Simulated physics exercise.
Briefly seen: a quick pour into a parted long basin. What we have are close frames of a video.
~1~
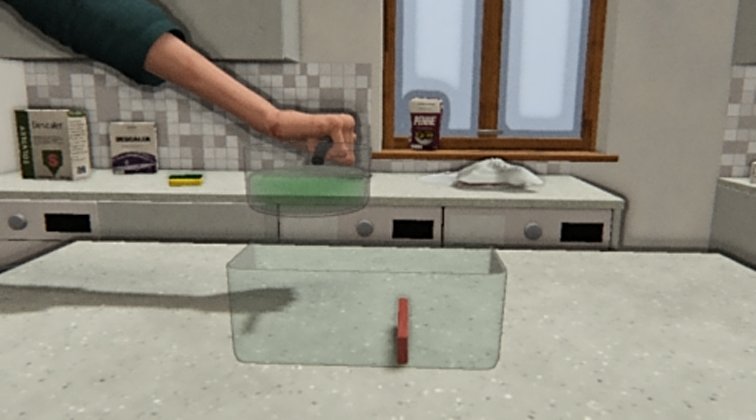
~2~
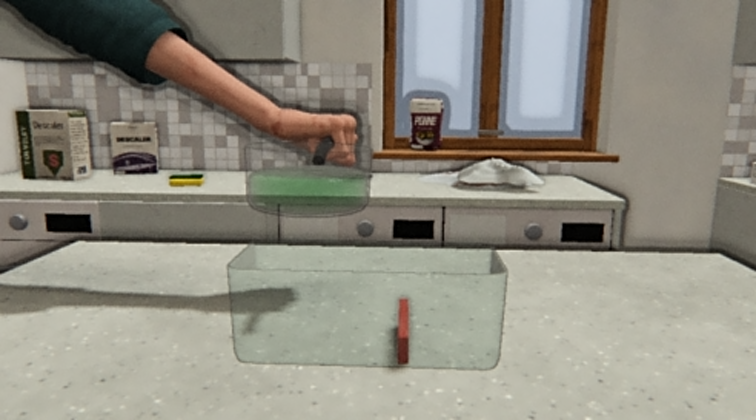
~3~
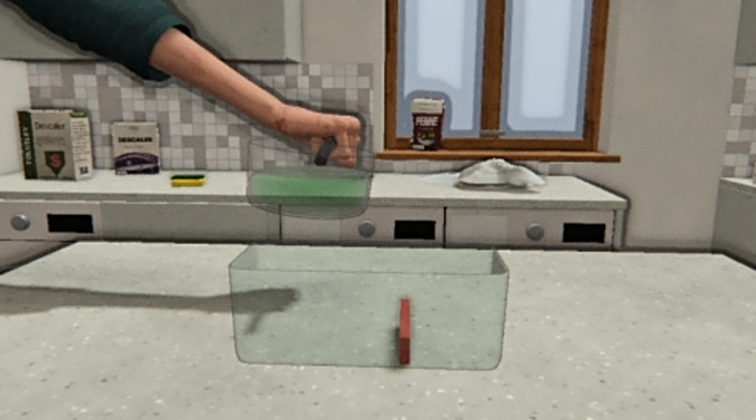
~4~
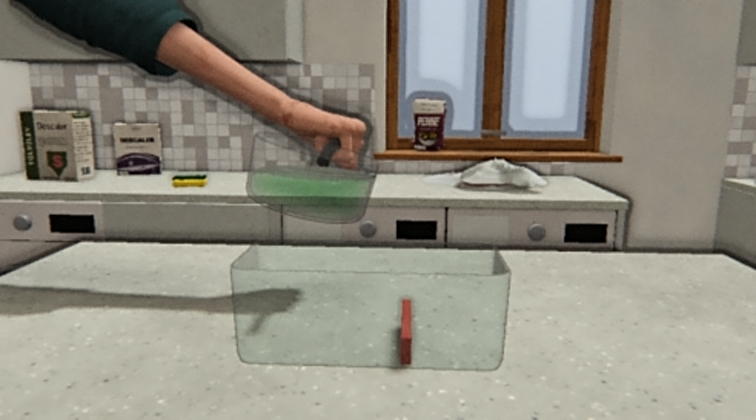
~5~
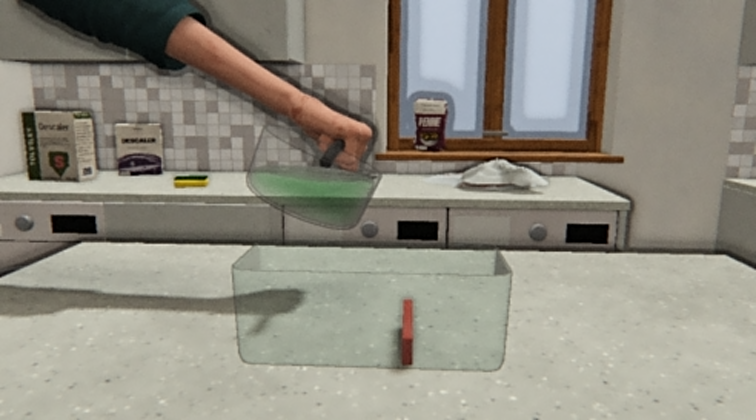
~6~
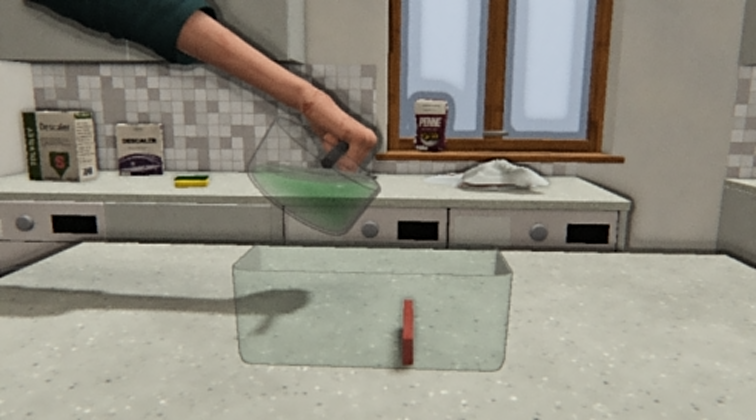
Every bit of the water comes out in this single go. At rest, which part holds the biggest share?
Most of it ends up on the left side.
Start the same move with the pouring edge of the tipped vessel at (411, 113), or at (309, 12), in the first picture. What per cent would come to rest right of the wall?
The first gives 75 %, the second 10 %.
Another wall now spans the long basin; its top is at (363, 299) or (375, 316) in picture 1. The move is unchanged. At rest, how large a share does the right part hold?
Case 1: 95 %; case 2: 75 %.
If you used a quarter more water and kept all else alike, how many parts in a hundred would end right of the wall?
Roughly 35 in a hundred.
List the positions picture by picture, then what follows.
In the first picture, it leans 0°; its right rim is at (370, 149); the water meets the walls at (251, 171) and (368, 173); the long basin's rim runs from (241, 254) to (498, 259); the wall's top is at (403, 317).
In the second picture, it leans 2°; its right rim is at (372, 151); the water meets the walls at (252, 171) and (368, 174).
In the third picture, it leans 6°; its right rim is at (375, 157); the water meets the walls at (253, 171) and (370, 176).
In the fourth picture, it leans 14°; its right rim is at (378, 166); the water meets the walls at (255, 170) and (372, 178).
In the fifth picture, it leans 23°; its right rim is at (380, 177); the water meets the walls at (254, 168) and (375, 179).
In the sixth picture, it leans 35°; its right rim is at (379, 191); the water meets the walls at (254, 164) and (381, 182).
A moment on, the tilt is 88° and 33 per cent is still to pour, 19 is left of the wall and 21 right of it.
Next, the tilt is 95° and 12 per cent is still to pour, 45 is left of the wall and 37 right of it.
Then the tilt is 95° and 3 per cent is still to pour, 60 is left of the wall and 33 right of it.
Later the tilt is 95° and 1 per cent is still to pour, 64 is left of the wall and 33 right of it.
Finally, 65 per cent lies left of the wall, 34 right of it and 1 outside.
